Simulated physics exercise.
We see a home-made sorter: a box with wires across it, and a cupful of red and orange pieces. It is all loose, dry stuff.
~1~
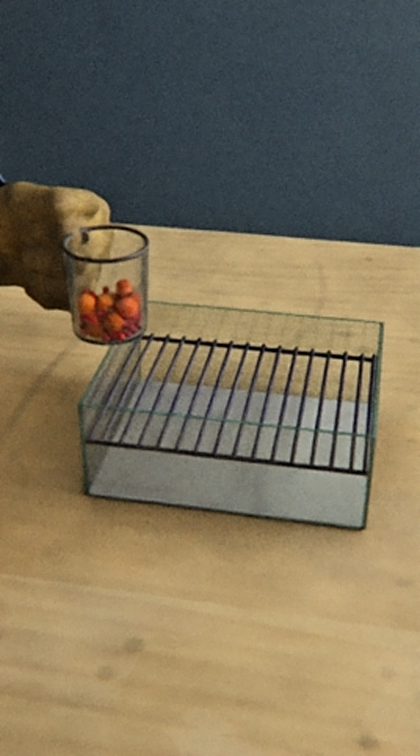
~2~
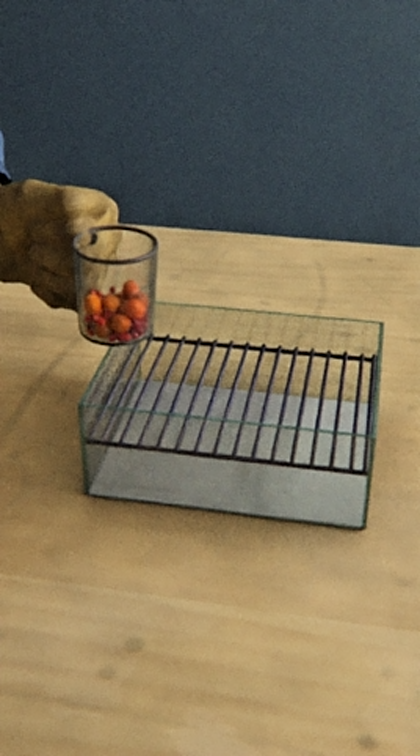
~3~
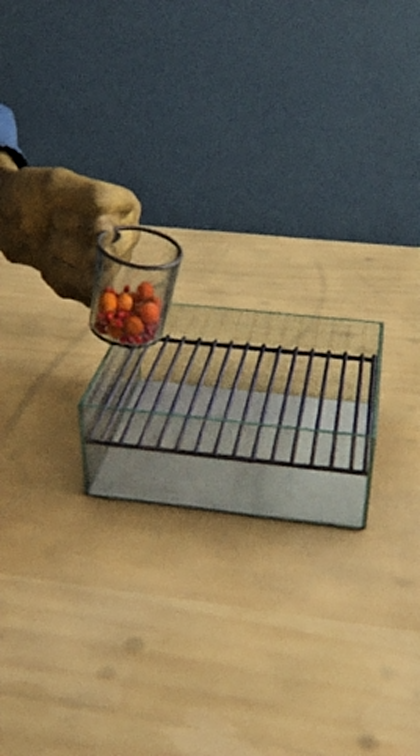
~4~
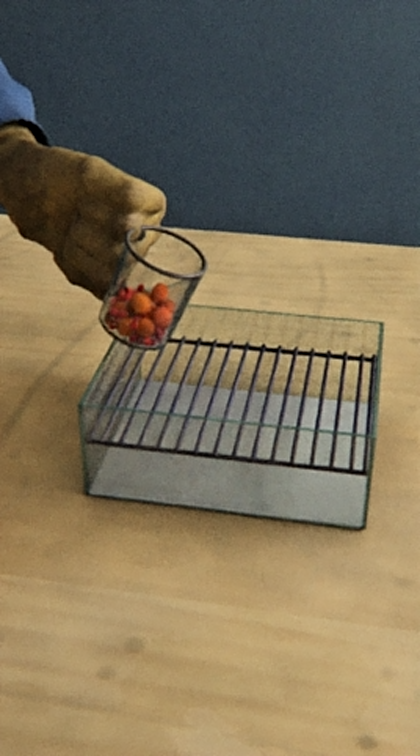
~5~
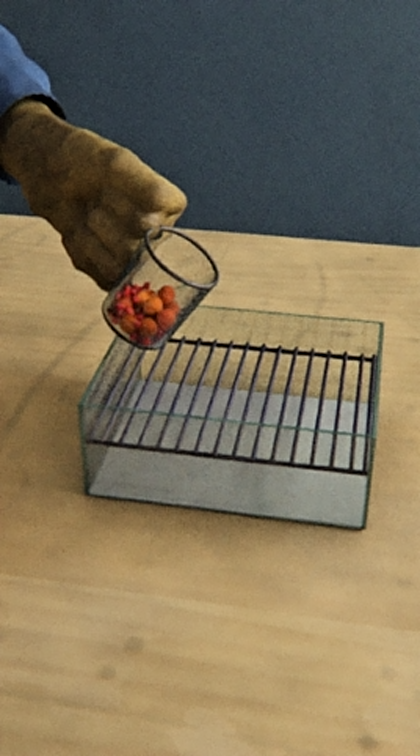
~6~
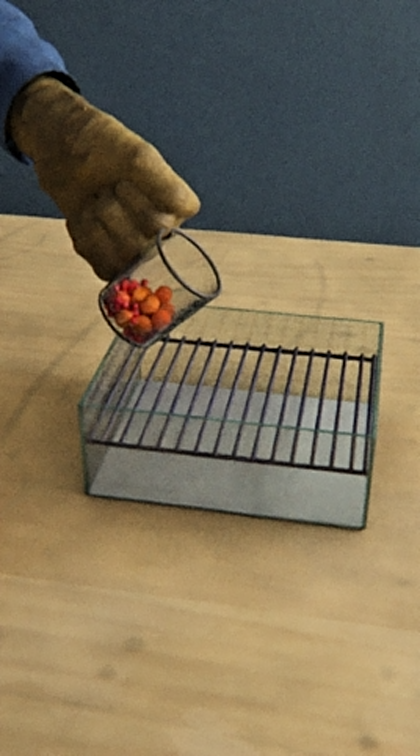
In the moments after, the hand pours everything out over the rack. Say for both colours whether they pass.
The red pieces drop through; the orange pieces stay on top.
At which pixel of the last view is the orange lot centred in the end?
Around (219, 403).
Then, 0.26 s past the last view, red ones, all in the cup; orange ones, all in the cup.
Then, 0.60 s past the last view, red ones, all in the cup; orange ones, all in the cup.
Then, 0.96 s past the last view, red ones, about two thirds in the cup, about a quarter on or over the wires, a small part under the rack, a stray few outside the box; orange ones, a small part in the cup, nearly all on or over the wires.
Finally, red ones, nearly all under the rack, a stray few outside the box; orange ones, all on the wires, none under the rack.
